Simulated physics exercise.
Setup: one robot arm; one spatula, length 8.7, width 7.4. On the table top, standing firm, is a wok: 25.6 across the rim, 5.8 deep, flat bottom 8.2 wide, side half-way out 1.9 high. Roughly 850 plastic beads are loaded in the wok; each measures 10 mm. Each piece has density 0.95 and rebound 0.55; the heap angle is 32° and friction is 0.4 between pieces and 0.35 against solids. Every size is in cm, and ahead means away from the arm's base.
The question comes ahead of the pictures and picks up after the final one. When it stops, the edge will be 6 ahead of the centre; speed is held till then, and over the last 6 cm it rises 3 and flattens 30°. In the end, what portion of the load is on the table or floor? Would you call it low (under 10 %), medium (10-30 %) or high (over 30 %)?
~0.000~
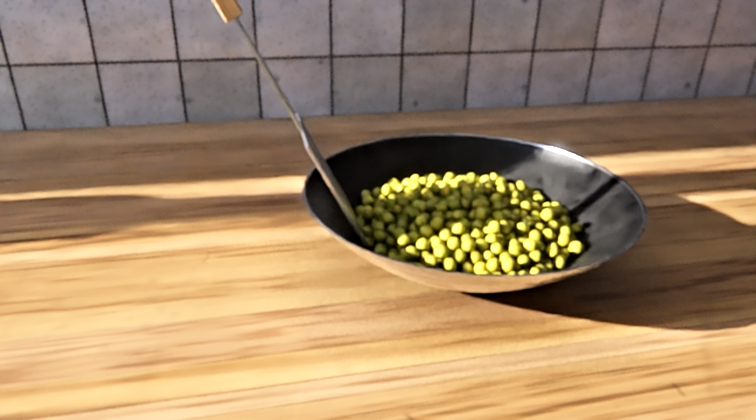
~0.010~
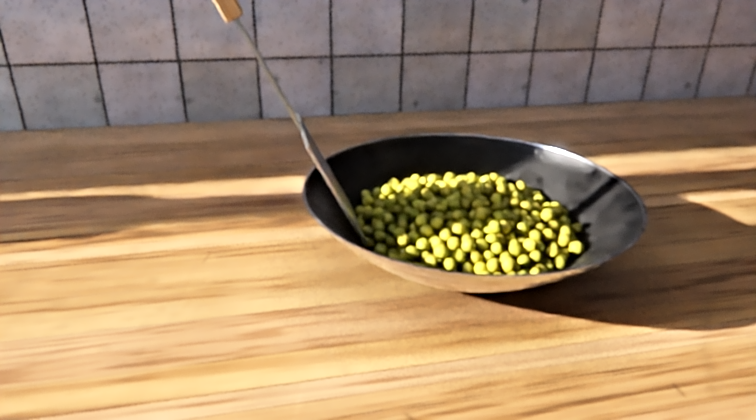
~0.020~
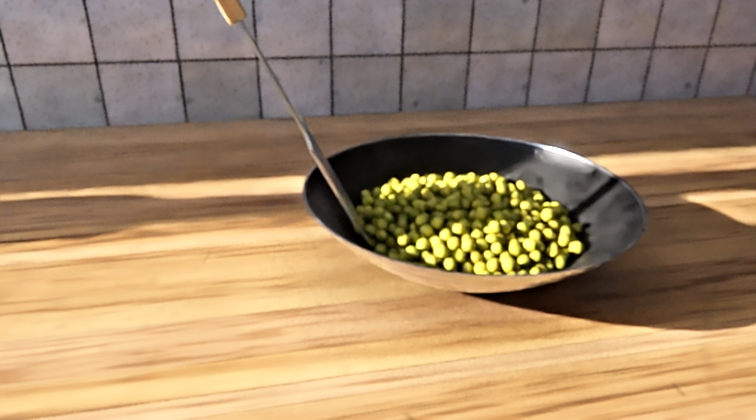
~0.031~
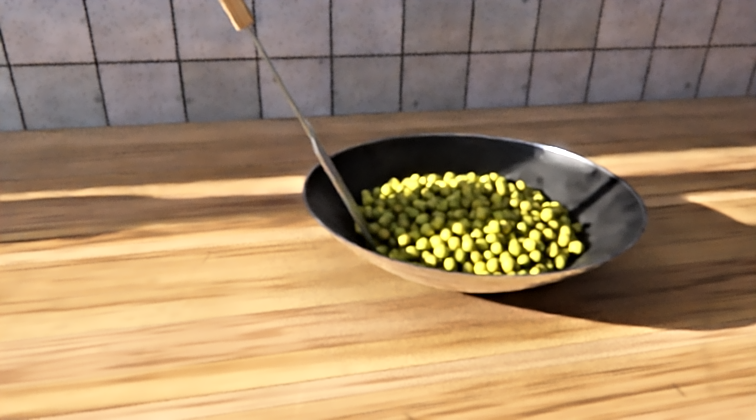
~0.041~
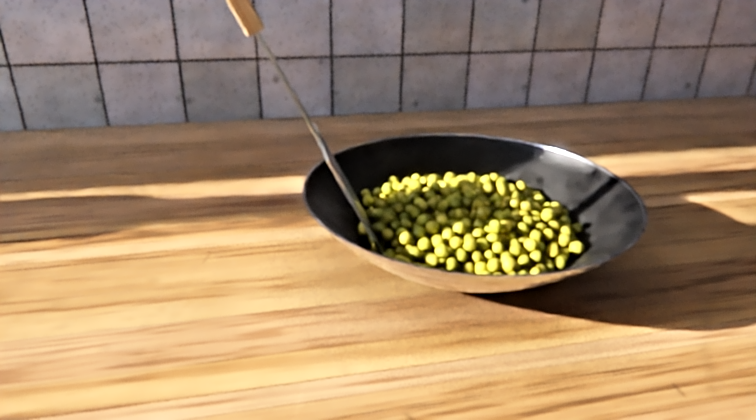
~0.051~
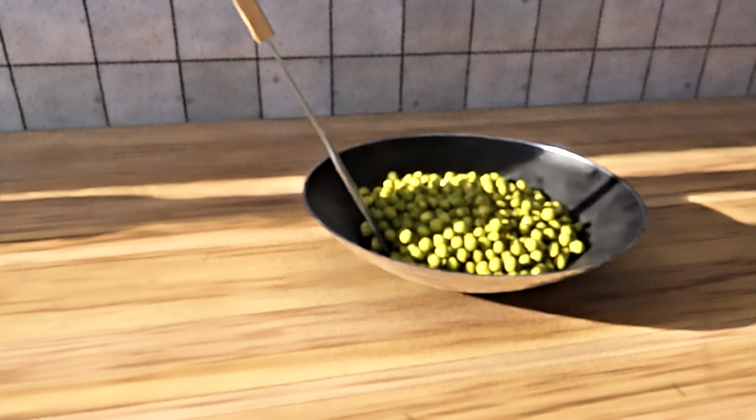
I would call it low.
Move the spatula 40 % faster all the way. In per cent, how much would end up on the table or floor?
In that case some 15 per cent.
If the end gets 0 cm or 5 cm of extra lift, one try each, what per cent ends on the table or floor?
Estimates, in order: 5 % then 10 %.
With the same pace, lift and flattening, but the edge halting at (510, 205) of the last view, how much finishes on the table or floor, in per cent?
Around 0 percent ends on the table or floor.
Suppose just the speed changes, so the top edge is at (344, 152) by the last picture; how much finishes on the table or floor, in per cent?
Expect about 25 per cent there.
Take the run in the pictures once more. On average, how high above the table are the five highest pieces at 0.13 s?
6 cm.
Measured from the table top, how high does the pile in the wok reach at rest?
7.5 cm.
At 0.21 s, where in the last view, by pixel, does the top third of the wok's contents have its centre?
It is centred at about (538, 191).
After 0.13 s, sloping 63°, highest piece 6 above the table; 849 in the wok.
After 0.21 s, sloping 51°, highest piece 7 above the table; 849 in the wok.
After 0.45 s, sloping 33°, highest piece 7 above the table; 814 in the wok, 26 on the table or floor, 9 on the blade or in flight.
After 1.50 s, sloping 33°, highest piece 7 above the table; 809 in the wok, 40 on the table or floor.
In the end, 809 in the wok, 40 on the table or floor. That is 5 % on the table or floor.
